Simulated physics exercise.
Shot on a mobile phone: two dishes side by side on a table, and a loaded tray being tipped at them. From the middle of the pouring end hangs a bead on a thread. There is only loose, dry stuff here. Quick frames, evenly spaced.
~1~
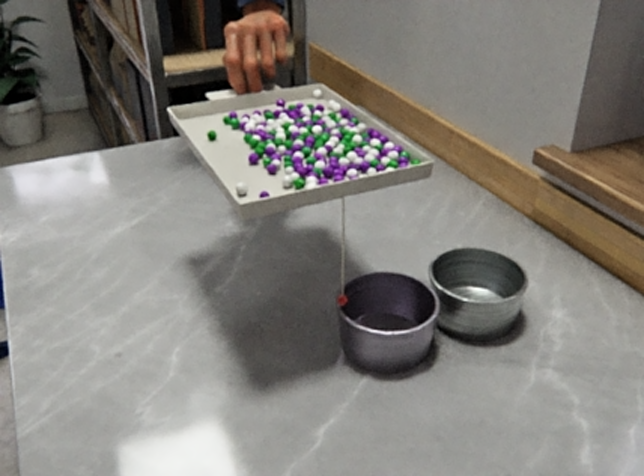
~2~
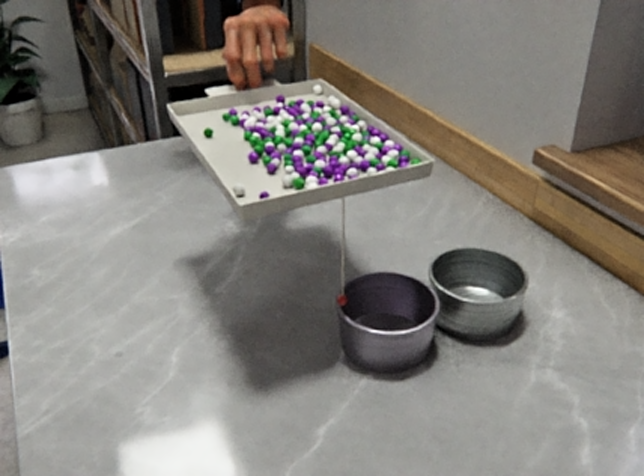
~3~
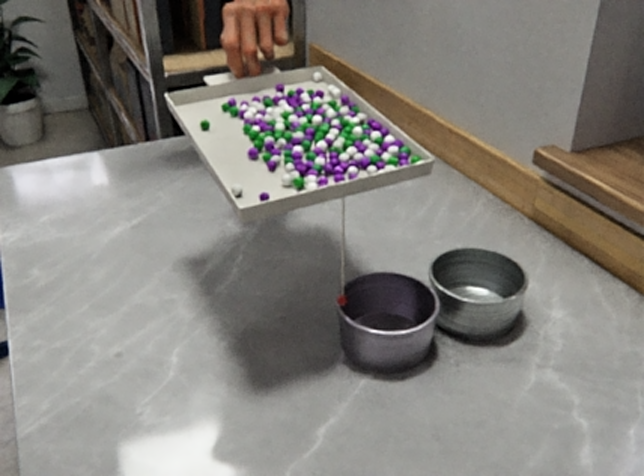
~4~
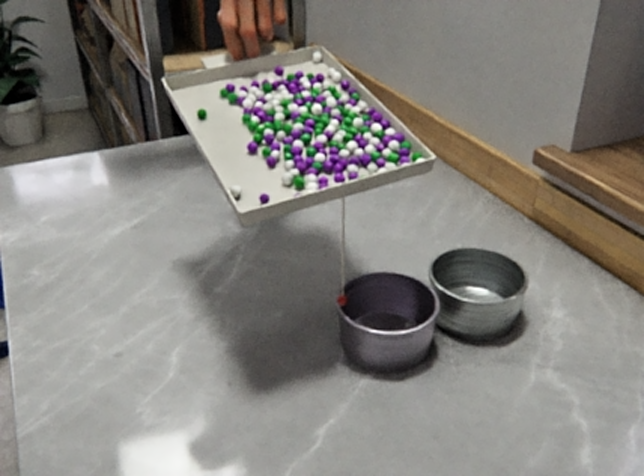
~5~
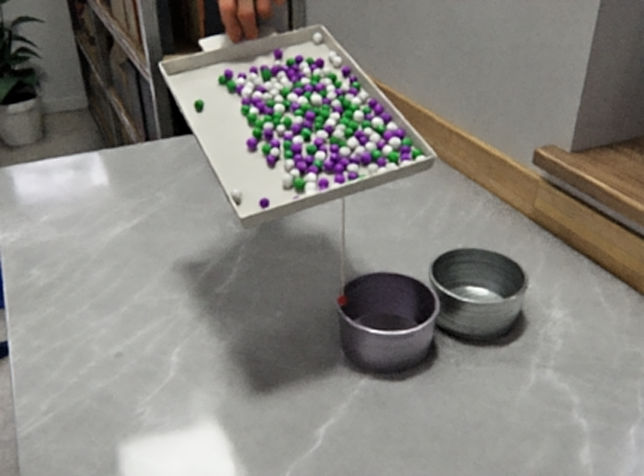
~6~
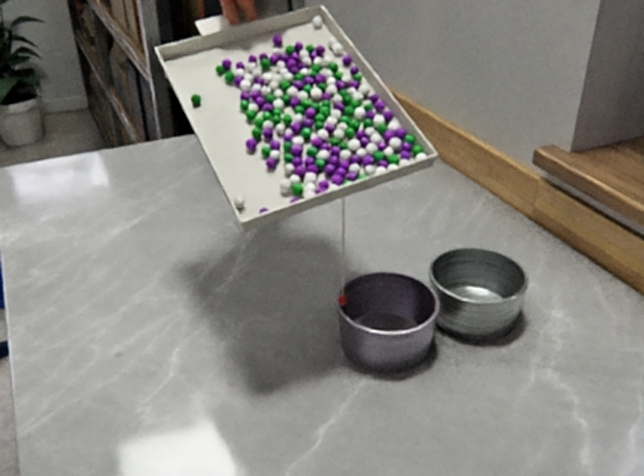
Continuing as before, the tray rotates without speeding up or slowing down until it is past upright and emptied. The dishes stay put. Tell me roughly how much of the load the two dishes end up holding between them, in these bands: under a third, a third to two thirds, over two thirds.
The share that ends up caught is smaller than one third, I reckon.
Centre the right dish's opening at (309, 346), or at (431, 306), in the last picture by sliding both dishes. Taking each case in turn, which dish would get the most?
The first time round it's the one placed on the right, and the next time it's the one placed on the left.
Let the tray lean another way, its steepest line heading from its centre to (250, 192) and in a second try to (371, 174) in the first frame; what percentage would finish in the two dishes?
That comes to 0 per cent the first time and 60 per cent the second.
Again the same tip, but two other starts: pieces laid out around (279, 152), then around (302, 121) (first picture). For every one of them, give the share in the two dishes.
Estimate: 0 % first, 0 % second.
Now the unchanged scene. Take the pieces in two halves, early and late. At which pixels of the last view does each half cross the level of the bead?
Around (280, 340) and then (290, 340).
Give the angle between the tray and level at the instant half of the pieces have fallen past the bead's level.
The angle is around 100°.
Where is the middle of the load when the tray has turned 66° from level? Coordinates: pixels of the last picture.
At about (296, 165).
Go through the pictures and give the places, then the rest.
Corners of the pouring end at (241, 202) and (432, 161), level; middle of the load at (319, 144), round plastic beads; left dish at (412, 347); right dish at (505, 316); bead on its thread at (343, 300), in the first picture.
Corners of the pouring end at (242, 203) and (432, 160), level; middle of the load at (319, 142), in the second picture.
Corners of the pouring end at (242, 206) and (432, 159), tipped barely, lowest at the left corner; middle of the load at (319, 136), in the third picture.
Corners of the pouring end at (242, 211) and (433, 157), tipped a little, lowest at the left corner; middle of the load at (319, 128), in the fourth picture.
Corners of the pouring end at (242, 215) and (434, 155), tipped clearly, lowest at the left corner; middle of the load at (319, 121), in the fifth picture.
Corners of the pouring end at (243, 219) and (434, 153), tipped clearly, lowest at the left corner; middle of the load at (320, 119), nearly all on the move; left dish at (412, 347); right dish at (505, 316), in the sixth picture.
Soon, tray tipped steeply; nearly all on the tray; a stray few outside both; a small part in the air.
A while on, tray tipped past a quarter turn; about a quarter on the tray; about half outside both; about a quarter in the air.
Towards the end, tray tipped past a quarter turn; all outside both.
Finally, tray tipped past a quarter turn; none in the left dish; none in the right dish; all outside both.
